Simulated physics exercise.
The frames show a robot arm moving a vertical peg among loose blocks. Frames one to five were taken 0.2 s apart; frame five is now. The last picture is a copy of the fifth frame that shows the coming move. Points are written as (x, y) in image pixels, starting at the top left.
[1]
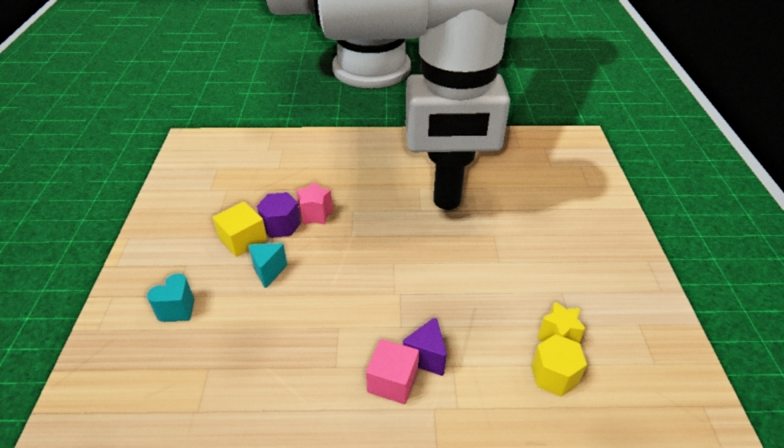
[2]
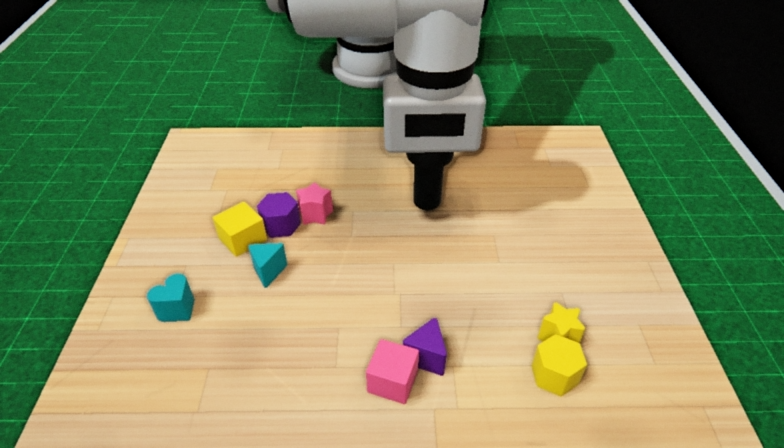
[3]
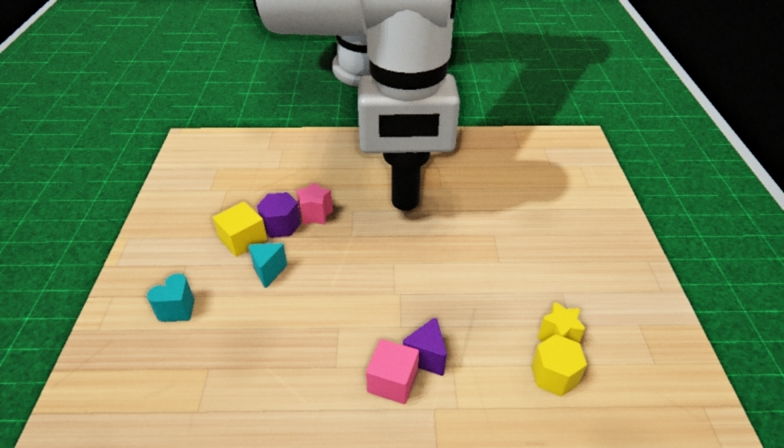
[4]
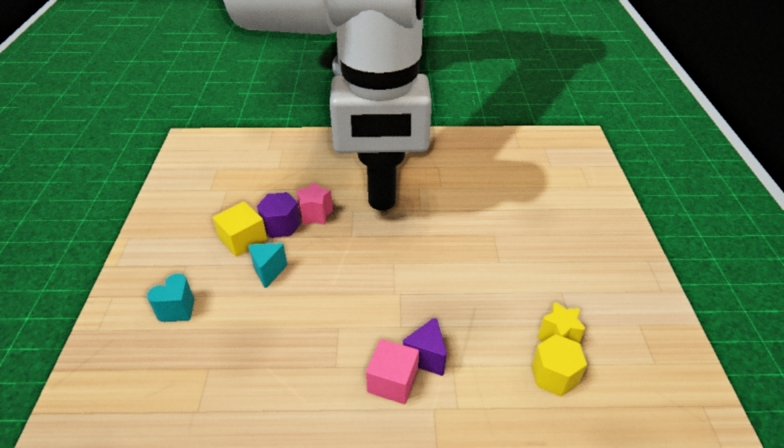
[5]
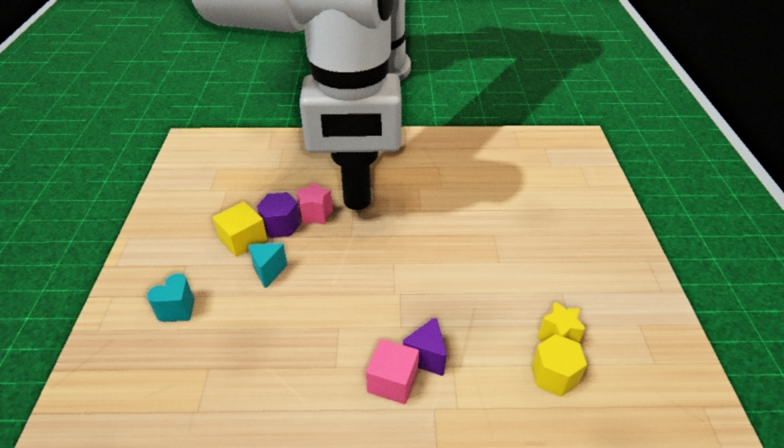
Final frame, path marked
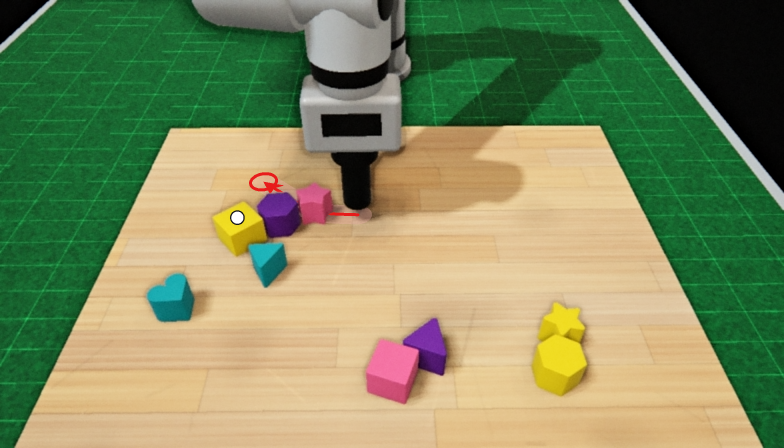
A robot arm moves its black peg left across a wooden board while colored blocks stay still.
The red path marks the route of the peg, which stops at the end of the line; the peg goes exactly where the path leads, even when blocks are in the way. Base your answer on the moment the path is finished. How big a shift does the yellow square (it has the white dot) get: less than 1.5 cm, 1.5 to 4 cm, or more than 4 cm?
The yellow square ends up a moderate distance away, 1.5 to 4 cm.
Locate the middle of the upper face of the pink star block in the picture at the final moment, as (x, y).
Final place: (254, 182).
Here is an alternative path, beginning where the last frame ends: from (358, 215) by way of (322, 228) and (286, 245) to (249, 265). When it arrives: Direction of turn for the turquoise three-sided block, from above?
Verdict: Counterclockwise.
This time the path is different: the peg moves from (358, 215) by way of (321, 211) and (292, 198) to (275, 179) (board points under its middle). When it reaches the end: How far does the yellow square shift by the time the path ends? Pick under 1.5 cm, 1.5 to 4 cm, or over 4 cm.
Displaced 1.5 to 4 cm.
The drawn path runs from (358, 215) by way of (319, 212) and (289, 197) to (264, 182); the dot is on the yellow square.
On the path given first. One third of the way, peg at (317, 200); yellow square at (226, 221); purple six-sided block at (260, 206); pink star block at (288, 191), turned 25° anticlockwise.
Two thirds of the way, peg at (287, 185); yellow square at (216, 225), turned 20° anticlockwise; purple six-sided block at (243, 205), turned 25° anticlockwise; pink star block at (261, 185), turned 50° anticlockwise.
At the end, peg at (261, 170); yellow square at (215, 225), turned 20° anticlockwise; purple six-sided block at (243, 205), turned 25° anticlockwise; pink star block at (254, 182), turned 80° anticlockwise.
